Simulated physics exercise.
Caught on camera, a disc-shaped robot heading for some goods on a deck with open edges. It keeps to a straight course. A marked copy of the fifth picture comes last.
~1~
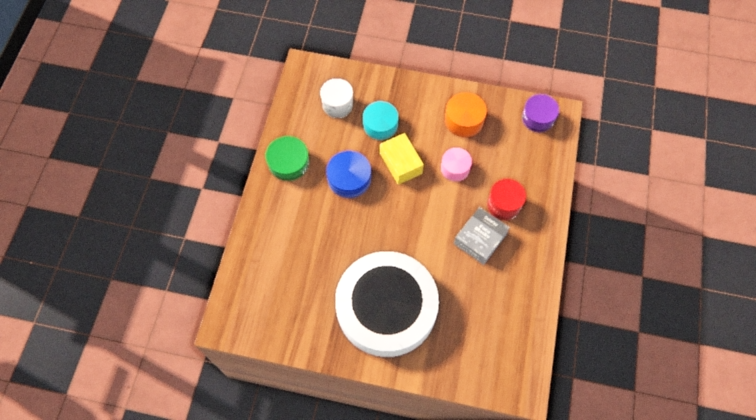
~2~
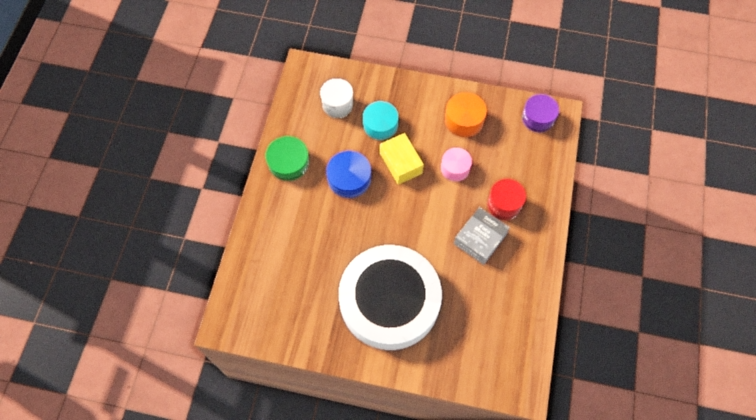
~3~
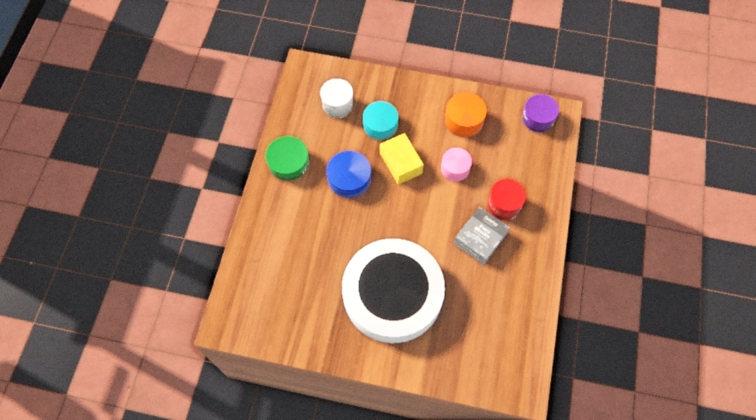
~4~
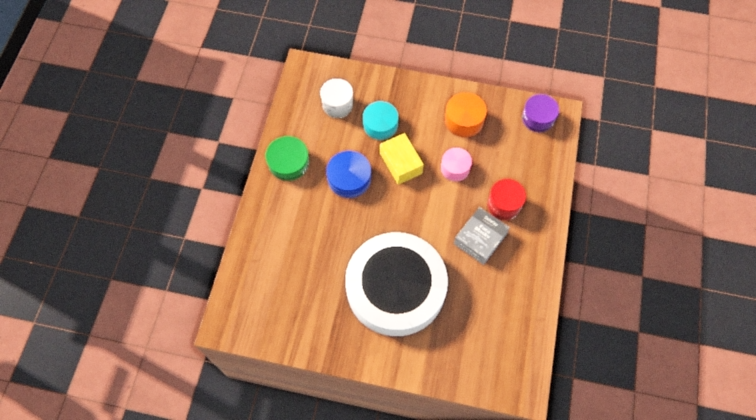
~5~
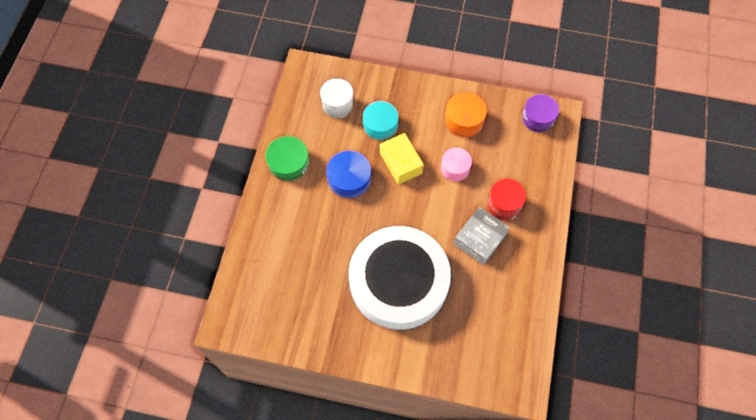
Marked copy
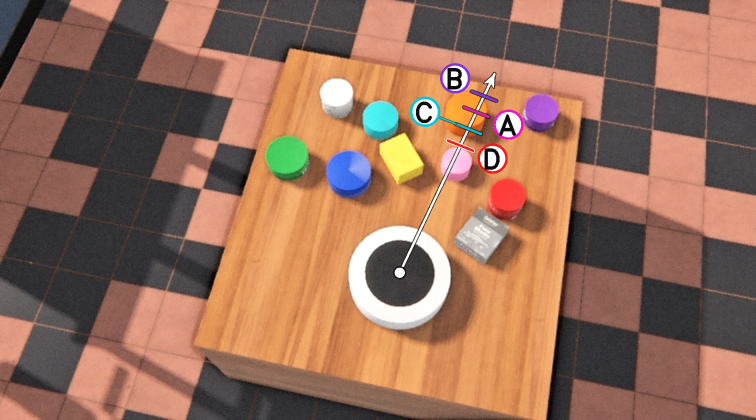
The footage shows a round white robot with a black top gliding slowly in a straight line across a wooden surface, moving up and slightly right toward a grey box and colourful containers, which all stay still.
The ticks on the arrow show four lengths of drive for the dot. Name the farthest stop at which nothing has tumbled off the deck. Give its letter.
The farthest safe stop is C.
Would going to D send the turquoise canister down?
By then, no.
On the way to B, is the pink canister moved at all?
By then, yes.
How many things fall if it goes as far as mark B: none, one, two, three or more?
Two.
On the marked copy, A at (477, 112); B at (484, 96); C at (468, 129); D at (460, 146); the arrow from (400, 273) to (495, 74); the white dot at (400, 273).
Taking C. A third of the way, robot (425, 223); red pail (522, 193); grey box (494, 226).
Two thirds of the way, robot (449, 173); orange canister (468, 103); red pail (522, 193).
When it is over, robot (467, 136); orange canister (474, 83); pink canister (510, 107); nothing has fallen.
As for the rest, A drops the orange canister; B drops the orange canister and pink canister; D is safe but short.
